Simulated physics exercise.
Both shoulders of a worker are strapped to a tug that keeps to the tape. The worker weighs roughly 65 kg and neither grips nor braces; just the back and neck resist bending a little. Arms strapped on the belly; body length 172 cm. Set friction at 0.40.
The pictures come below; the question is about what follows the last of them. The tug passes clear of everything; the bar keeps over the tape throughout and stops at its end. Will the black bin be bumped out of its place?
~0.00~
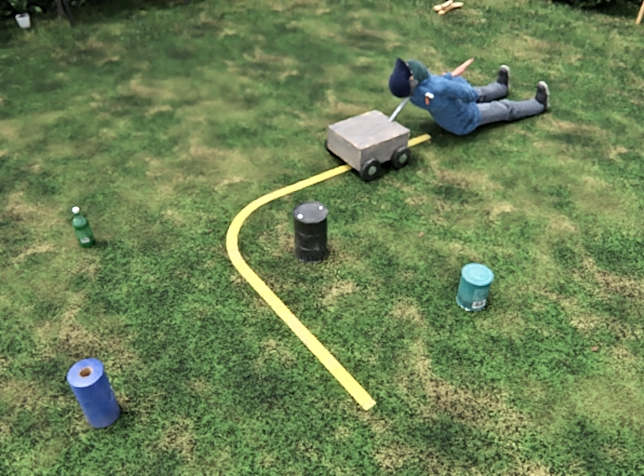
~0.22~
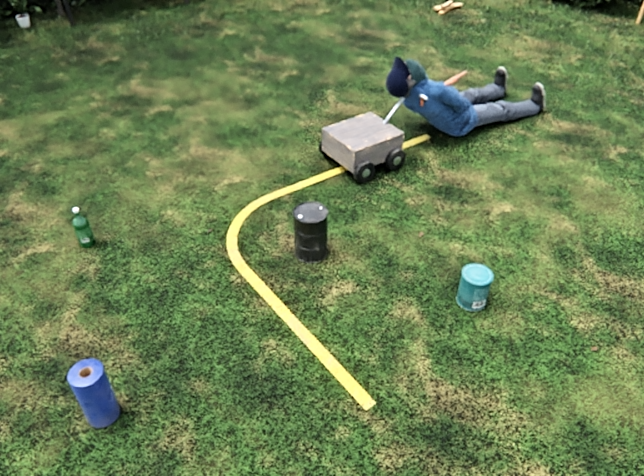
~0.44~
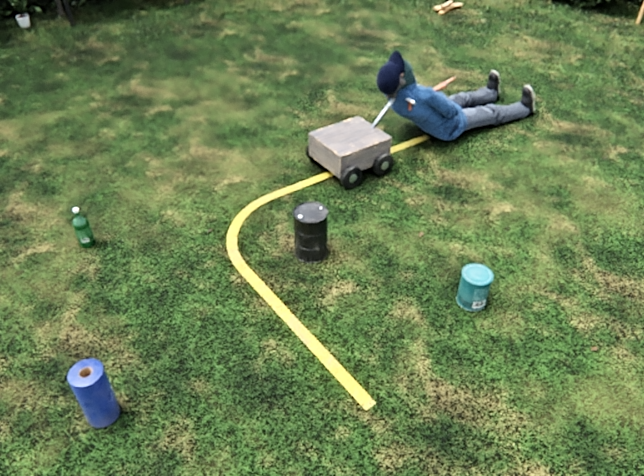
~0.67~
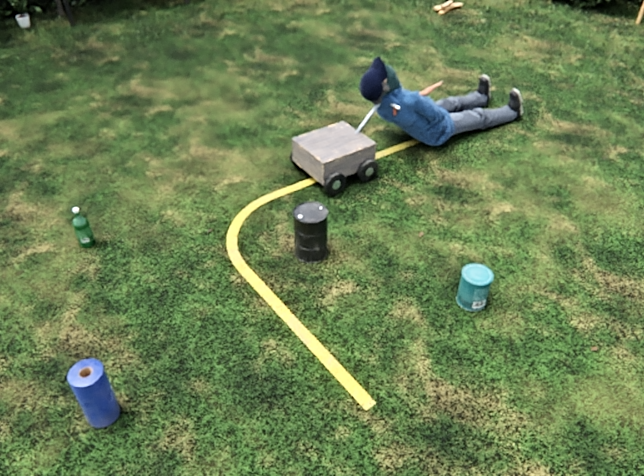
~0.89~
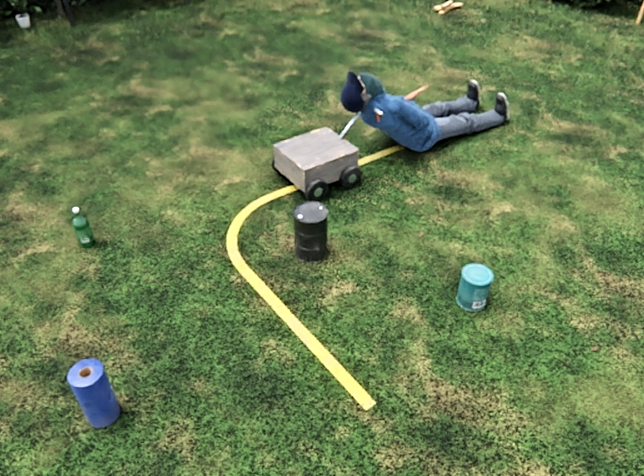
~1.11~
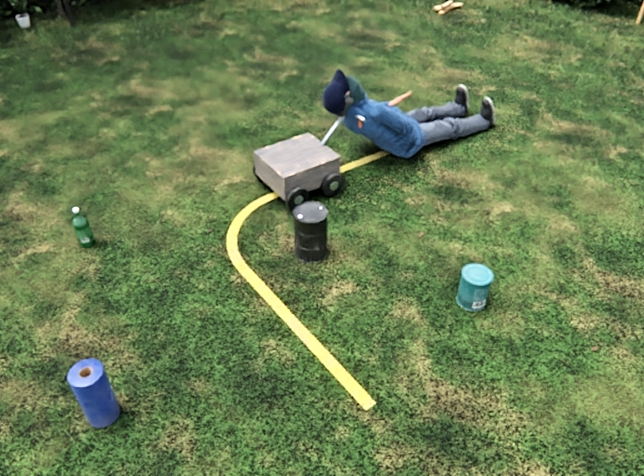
It gives way.
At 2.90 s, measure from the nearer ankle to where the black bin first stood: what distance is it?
Roughly 100 cm.
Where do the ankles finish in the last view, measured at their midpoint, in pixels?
The midpoint ends up close to (282, 242).
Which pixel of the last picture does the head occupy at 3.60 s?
It sits near (275, 226), give or take.
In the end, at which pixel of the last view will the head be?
It ends up around (407, 346), more or less.
After 2.10 s the black bin is where it stood, near (311, 232) in the last picture's view; the nearer ankle is 139 cm from that spot.
After 2.90 s the black bin is where it stood, near (311, 232) in the last picture's view; the nearer ankle is 99 cm from that spot.
After 3.60 s the black bin is where it stood, near (311, 232) in the last picture's view; the nearer ankle is 74 cm from that spot.
After 4.30 s the black bin is 14 cm from where it stood, near (329, 243) in the last picture's view; the nearer ankle is 45 cm from that spot.
After 5.1 s, black bin gets knocked; teal can stays put; blue post stays put; green bottle stays put.
